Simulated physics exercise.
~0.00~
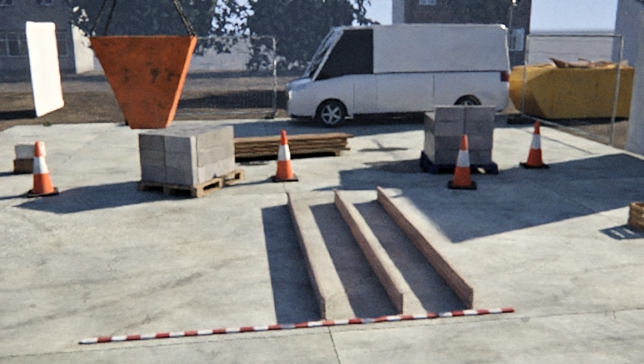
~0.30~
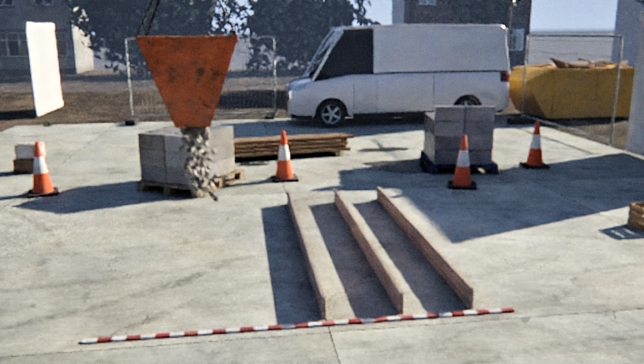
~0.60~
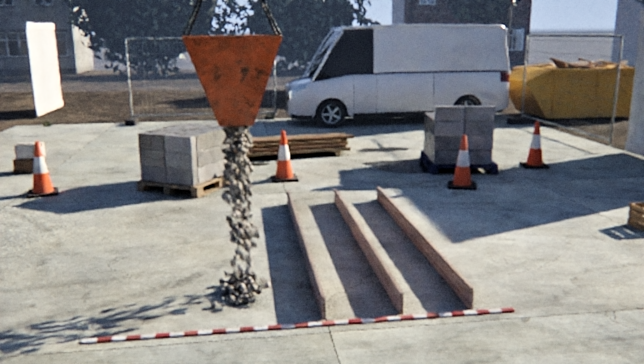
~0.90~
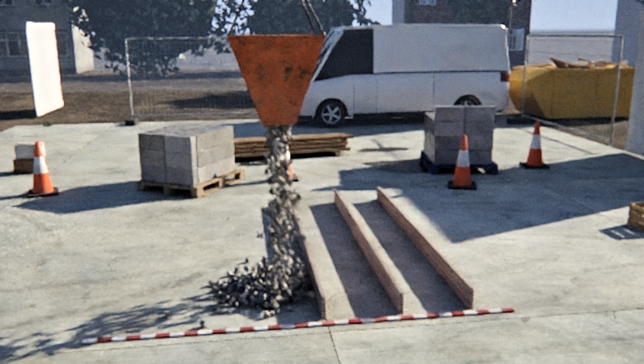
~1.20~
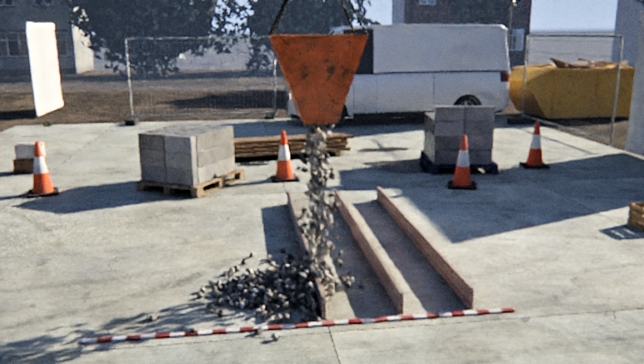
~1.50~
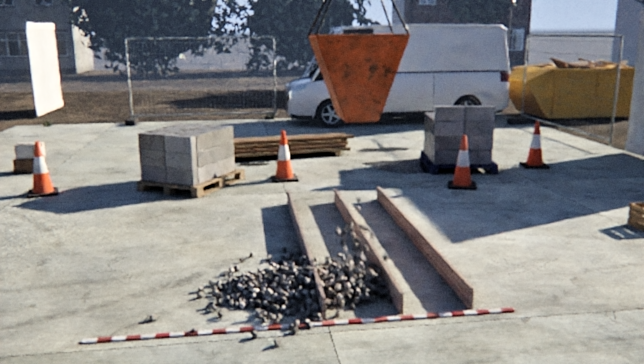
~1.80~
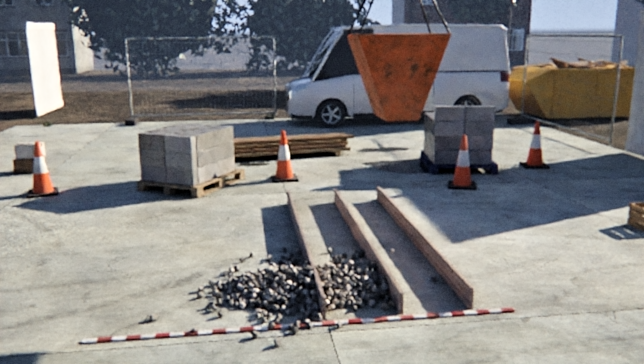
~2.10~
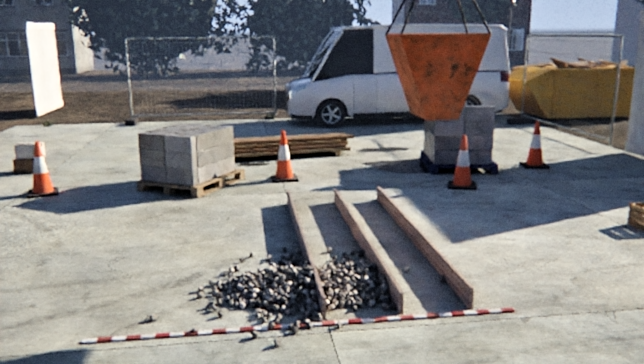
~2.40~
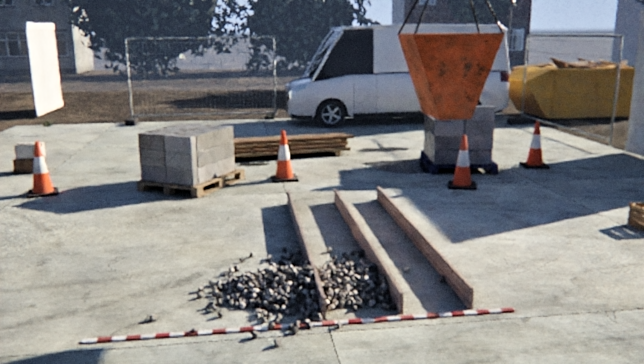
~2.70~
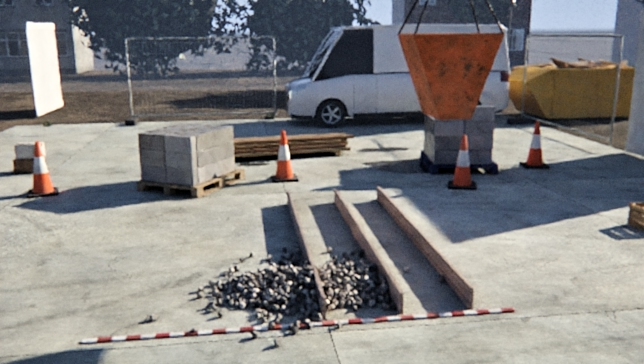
On a concrete yard, an orange crane skip moving right pours grey stones that settle left of and inside the left bay.
